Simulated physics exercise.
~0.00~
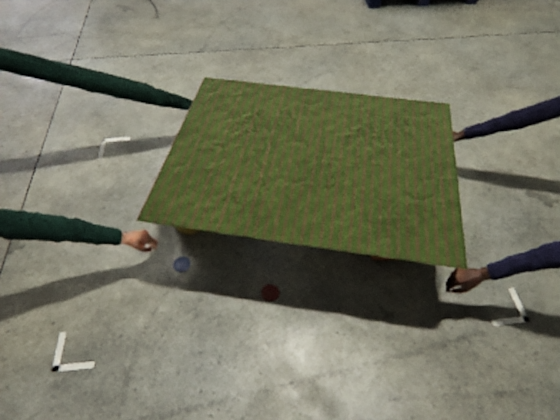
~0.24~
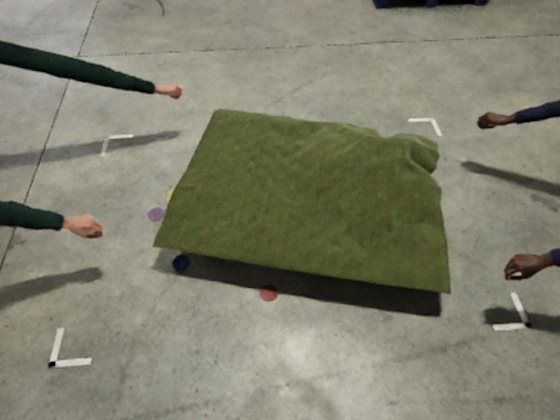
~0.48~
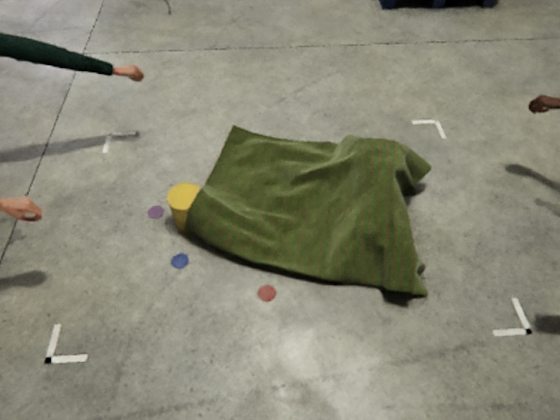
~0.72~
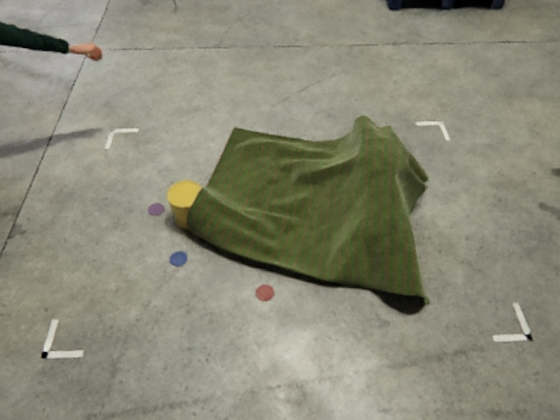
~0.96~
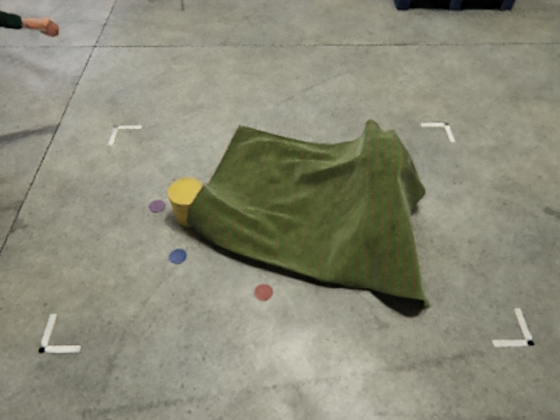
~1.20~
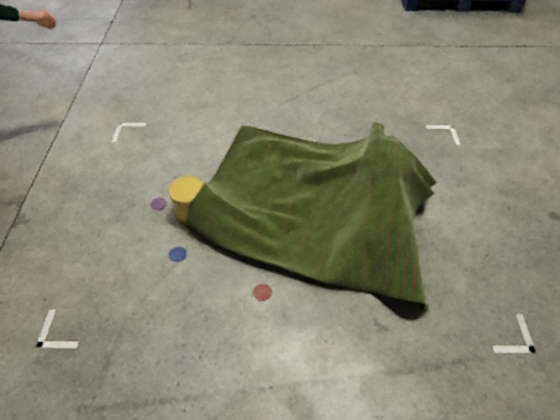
On a concrete floor, hands drop a green cloth that settles crumpled beside a yellow bucket.
